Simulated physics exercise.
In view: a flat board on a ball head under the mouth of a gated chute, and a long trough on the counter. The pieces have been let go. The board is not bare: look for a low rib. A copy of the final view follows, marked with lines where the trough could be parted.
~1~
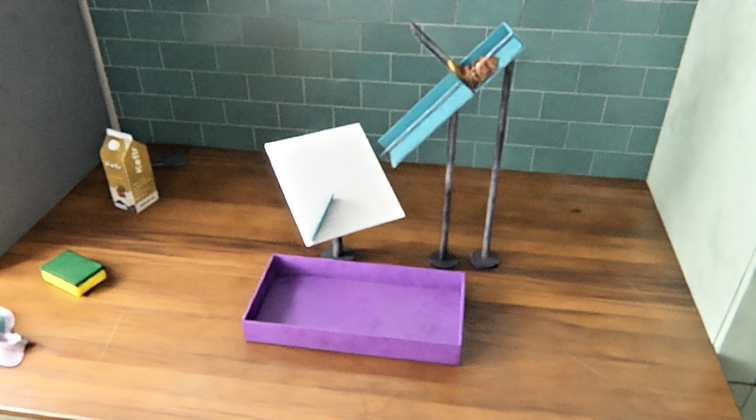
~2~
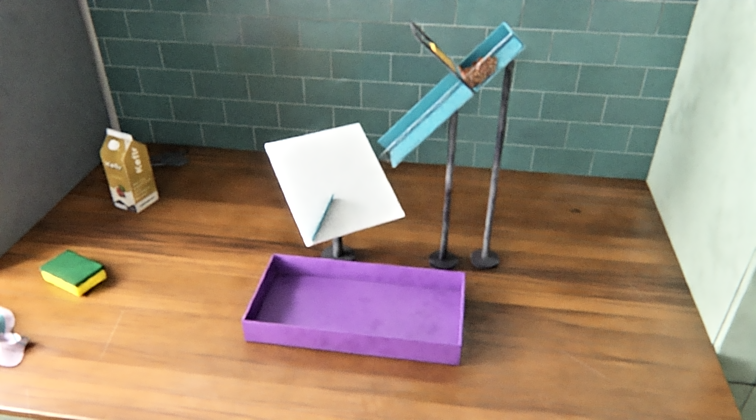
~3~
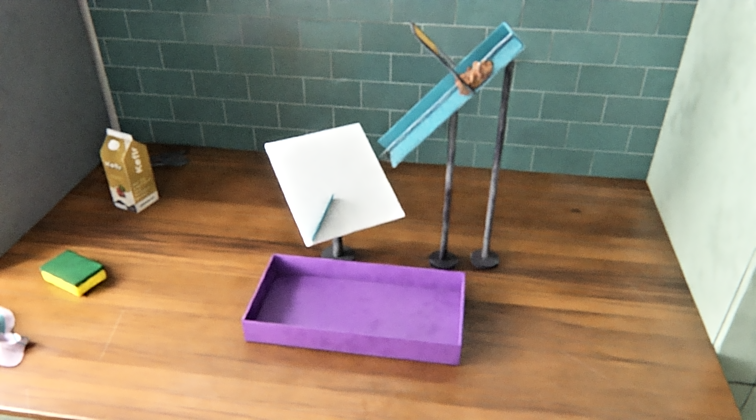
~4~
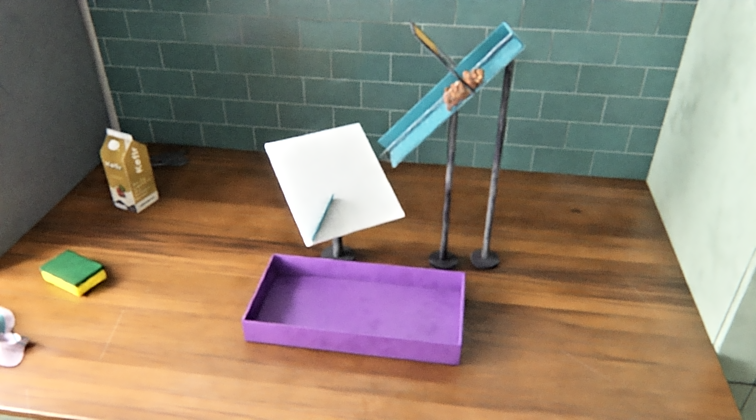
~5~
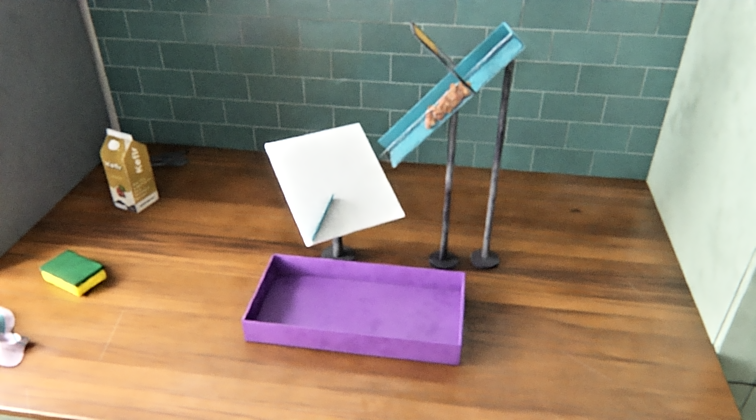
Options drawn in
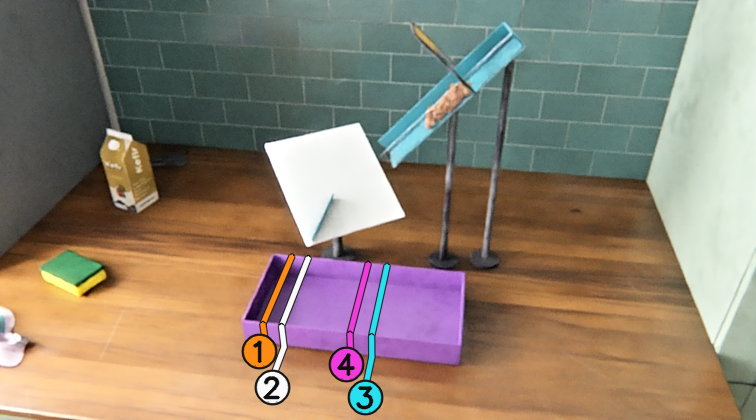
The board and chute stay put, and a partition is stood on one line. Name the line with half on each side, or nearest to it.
The answer is line 4.
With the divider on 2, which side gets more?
The right side.
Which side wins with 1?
The right side.
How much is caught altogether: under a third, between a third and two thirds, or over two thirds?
About that: Over two thirds.
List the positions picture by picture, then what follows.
Load behind the gate near (478, 73), bits of dog kibble; lip of the chute near (392, 160), sloping fairly steeply, in the first picture.
Middle of the board near (335, 180), tilted fairly steeply; middle of its low edge near (358, 230); of its high edge near (314, 133), in the second picture.
Front corners of the trough near (243, 321) and (460, 345), empty; front of the load near (461, 92), in the third picture.
Middle of the load near (461, 89); its front near (449, 109), close to a quarter of the way to the lip; rib from (333, 194) to (314, 237), in the fourth picture.
Middle of the load near (447, 102); its front near (428, 123), close to half of the way to the lip, in the fifth picture.
On the marked copy, line 1 crosses the front rim at (263, 323); line 2 crosses the front rim at (281, 325); line 3 crosses the front rim at (371, 335); line 4 crosses the front rim at (350, 332).
If 1 is chosen, of what is caught, only a few on the left of the divider, all but a few on the right.
If 2 is chosen, of what is caught, a small share on the left of the divider, all but a few on the right.
If 3 is chosen, of what is caught, all but a few on the left of the divider, a small share on the right.
If 4 is chosen, of what is caught, close to two thirds on the left of the divider, close to a quarter on the right.
